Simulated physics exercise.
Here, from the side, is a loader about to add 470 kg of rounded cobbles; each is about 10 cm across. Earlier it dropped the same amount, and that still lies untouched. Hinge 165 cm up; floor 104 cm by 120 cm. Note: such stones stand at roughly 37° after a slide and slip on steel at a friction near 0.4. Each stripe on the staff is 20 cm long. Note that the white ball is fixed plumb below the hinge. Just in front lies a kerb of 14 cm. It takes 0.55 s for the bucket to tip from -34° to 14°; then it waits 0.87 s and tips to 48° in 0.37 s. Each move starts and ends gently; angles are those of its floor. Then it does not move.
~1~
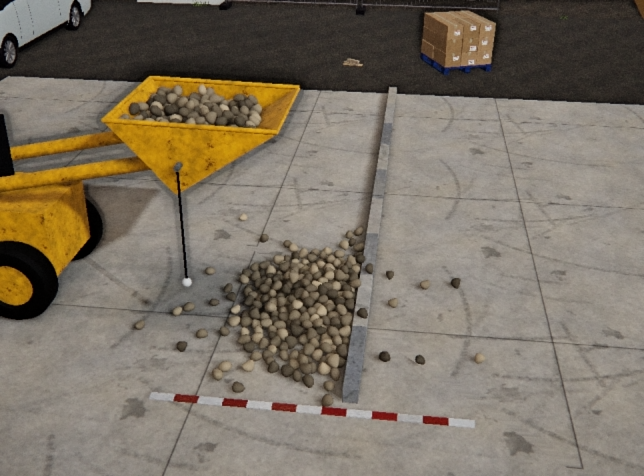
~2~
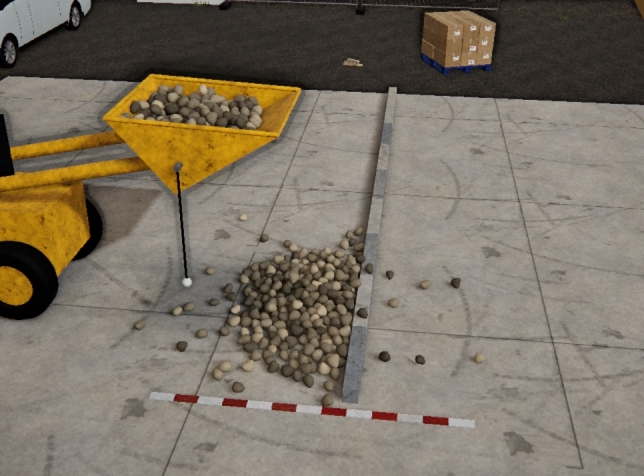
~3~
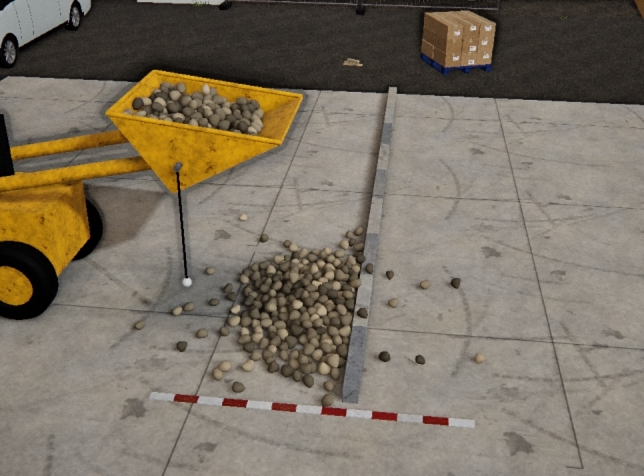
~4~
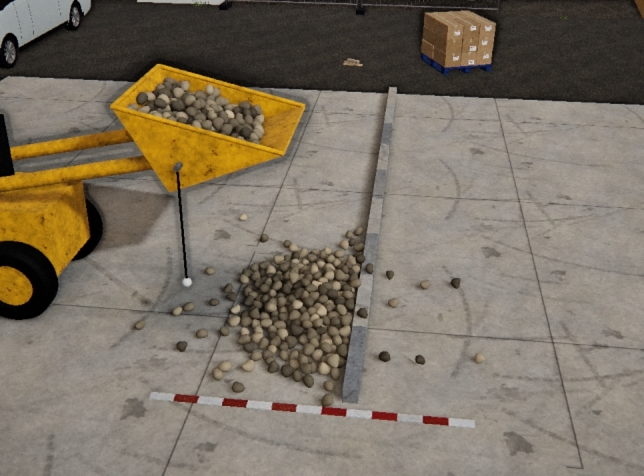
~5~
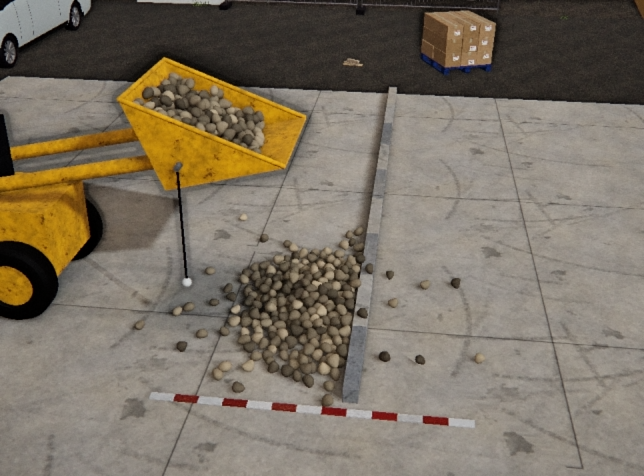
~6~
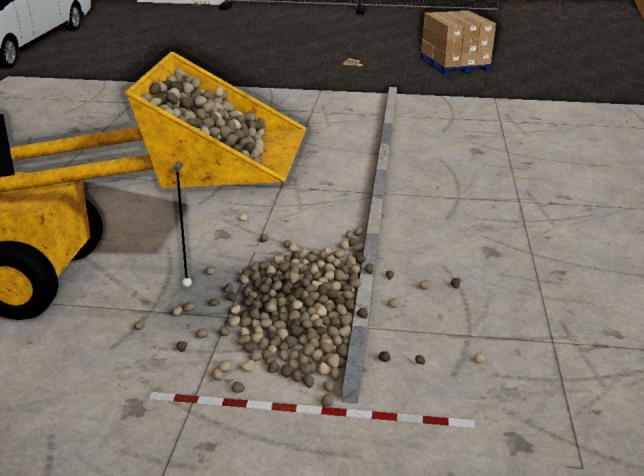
Yellow loader tilting its raised bucket of rounded stones gradually down to the right beside a stone pile against a low kerb.
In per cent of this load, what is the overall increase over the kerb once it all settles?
9 out of 100, about.
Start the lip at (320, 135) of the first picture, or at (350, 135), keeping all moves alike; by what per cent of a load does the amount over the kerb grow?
The first would add around 35 per cent, the second around 70 per cent.
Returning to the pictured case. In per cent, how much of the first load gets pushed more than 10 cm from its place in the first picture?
Around 10 in a hundred.
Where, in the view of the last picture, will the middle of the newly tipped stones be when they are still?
Around (305, 290) in the last picture.
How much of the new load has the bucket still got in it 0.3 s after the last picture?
About 100 per cent is held.
Then, 0.1 s after the last picture the floor is at 6°; in per cent of one load, 100 in the bucket, 97 on this side of the kerb, 2 over the kerb; the foremost stones are at (414, 308).
Then, 0.3 s after the last picture the floor is at 14°; in per cent of one load, 100 in the bucket, 97 on this side of the kerb, 2 over the kerb; the foremost stones are at (414, 308).
Then, 1.9 s after the last picture the floor is at 48°; in per cent of one load, 5 in the bucket, 184 on this side of the kerb, 10 over the kerb; the foremost stones are at (457, 313).
Then, 4.8 s after the last picture the floor is at 48°; in per cent of one load, 0 in the bucket, 188 on this side of the kerb, 11 over the kerb; the foremost stones are at (474, 315). Net gain over the kerb, 9.
